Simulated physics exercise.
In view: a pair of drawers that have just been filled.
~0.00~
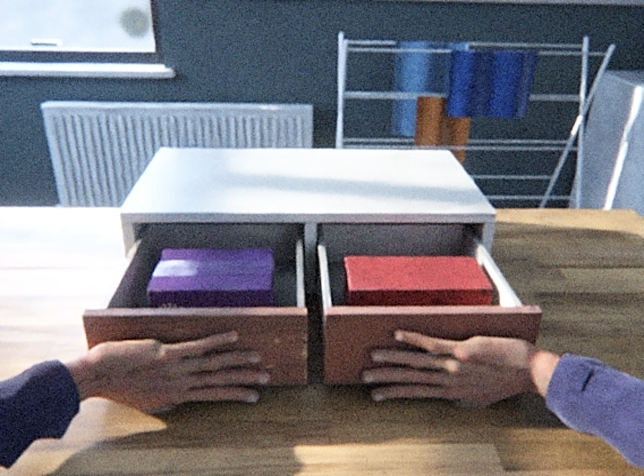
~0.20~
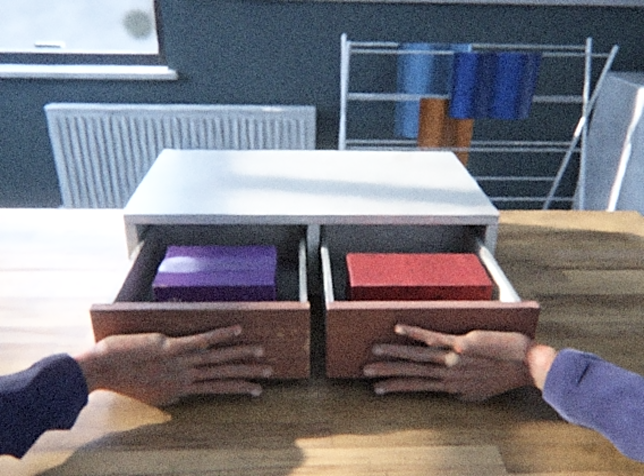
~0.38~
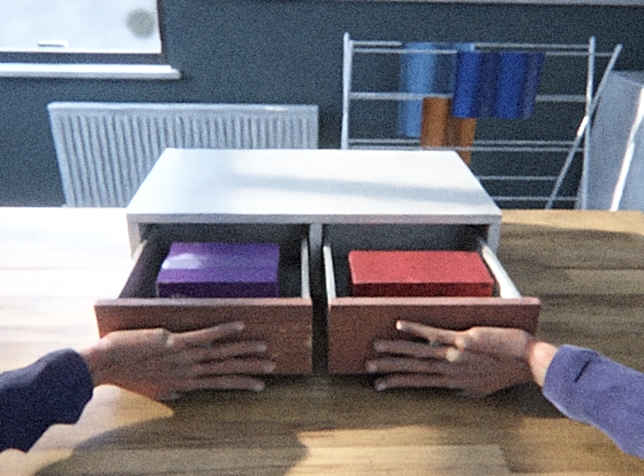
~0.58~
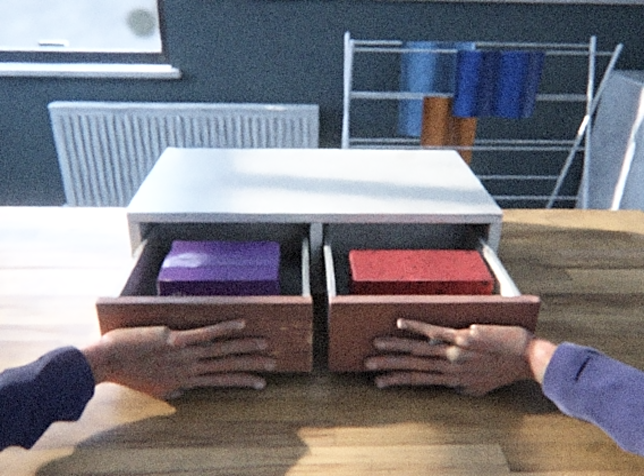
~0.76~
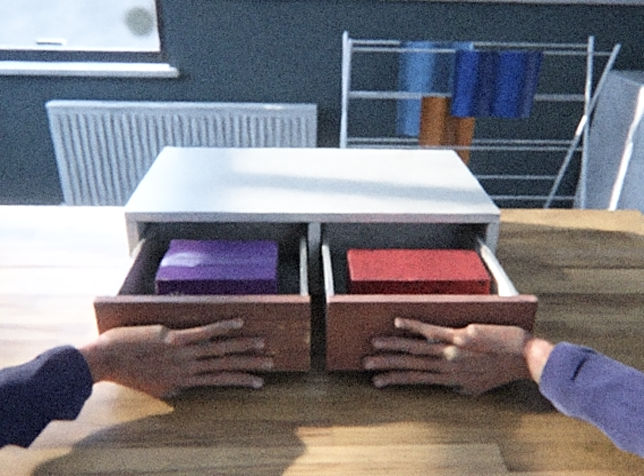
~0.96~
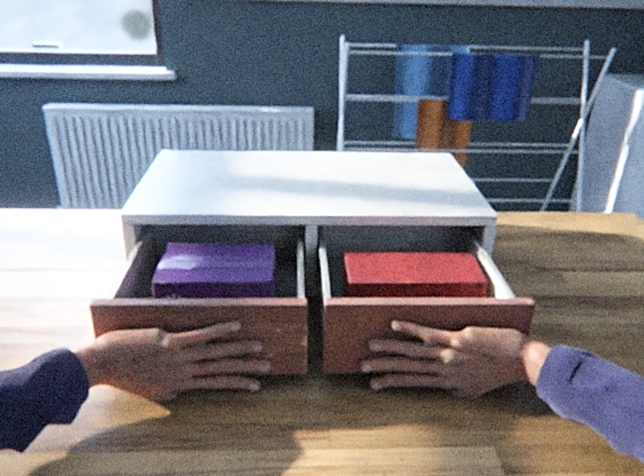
Two hands in dark blue sleeves press flat against the fronts of two open drawers and ease them slightly inward, then stay nearly still, seen from the wearer's viewpoint at a sunlit wooden table. The white-topped chest holds a purple box at left and a red block at right, with a radiator and drying rack behind. The view drifts slightly sideways and back.
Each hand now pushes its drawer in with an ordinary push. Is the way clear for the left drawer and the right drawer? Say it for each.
The left drawer shuts flush; the right drawer shuts flush.
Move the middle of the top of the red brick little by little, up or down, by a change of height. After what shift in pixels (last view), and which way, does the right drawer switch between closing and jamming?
A shift of 20 pixels, going up.
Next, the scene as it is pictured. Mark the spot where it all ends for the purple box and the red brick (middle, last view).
First (234, 219), then (389, 220).
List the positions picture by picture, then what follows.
The first frame shows left drawer (213, 289) wide open; right drawer (409, 288) wide open; red brick (415, 291).
The second frame shows right drawer (410, 284) wide open; purple box (220, 288).
The third frame shows left drawer (220, 281) wide open; chest (313, 216).
The fourth frame shows right drawer (412, 279) wide open; red brick (417, 282).
The fifth frame shows left drawer (219, 279) wide open; purple box (222, 282).
The sixth frame shows left drawer (216, 281) wide open; right drawer (407, 281) wide open; chest (309, 217).
After 1.36 s, left drawer starting in; right drawer starting in.
After 1.60 s, left drawer about half in; right drawer about half in.
After 1.80 s, left drawer nearly in; right drawer nearly in.
At rest (2.4 s), the left drawer goes all the way in; the right drawer goes all the way in.
